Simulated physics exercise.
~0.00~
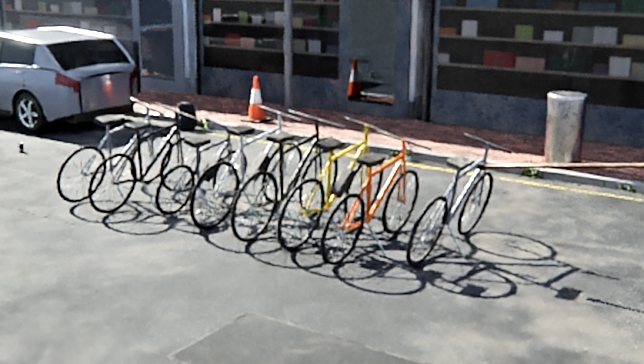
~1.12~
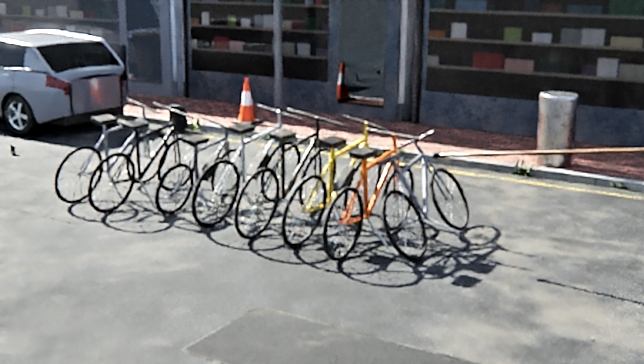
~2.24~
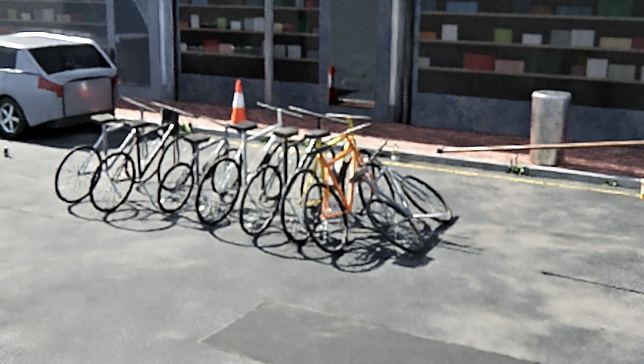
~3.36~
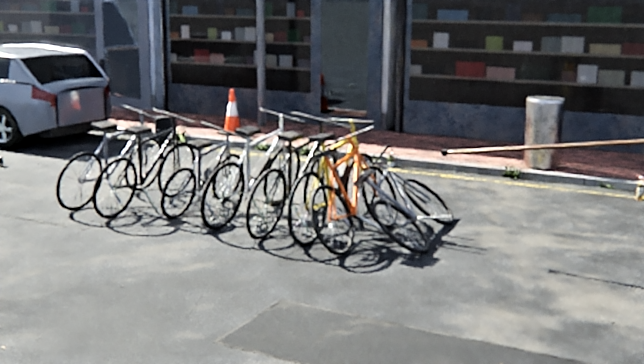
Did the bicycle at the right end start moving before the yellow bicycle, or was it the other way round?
The bicycle at the right end started moving first, and the yellow bicycle only shifted after that.
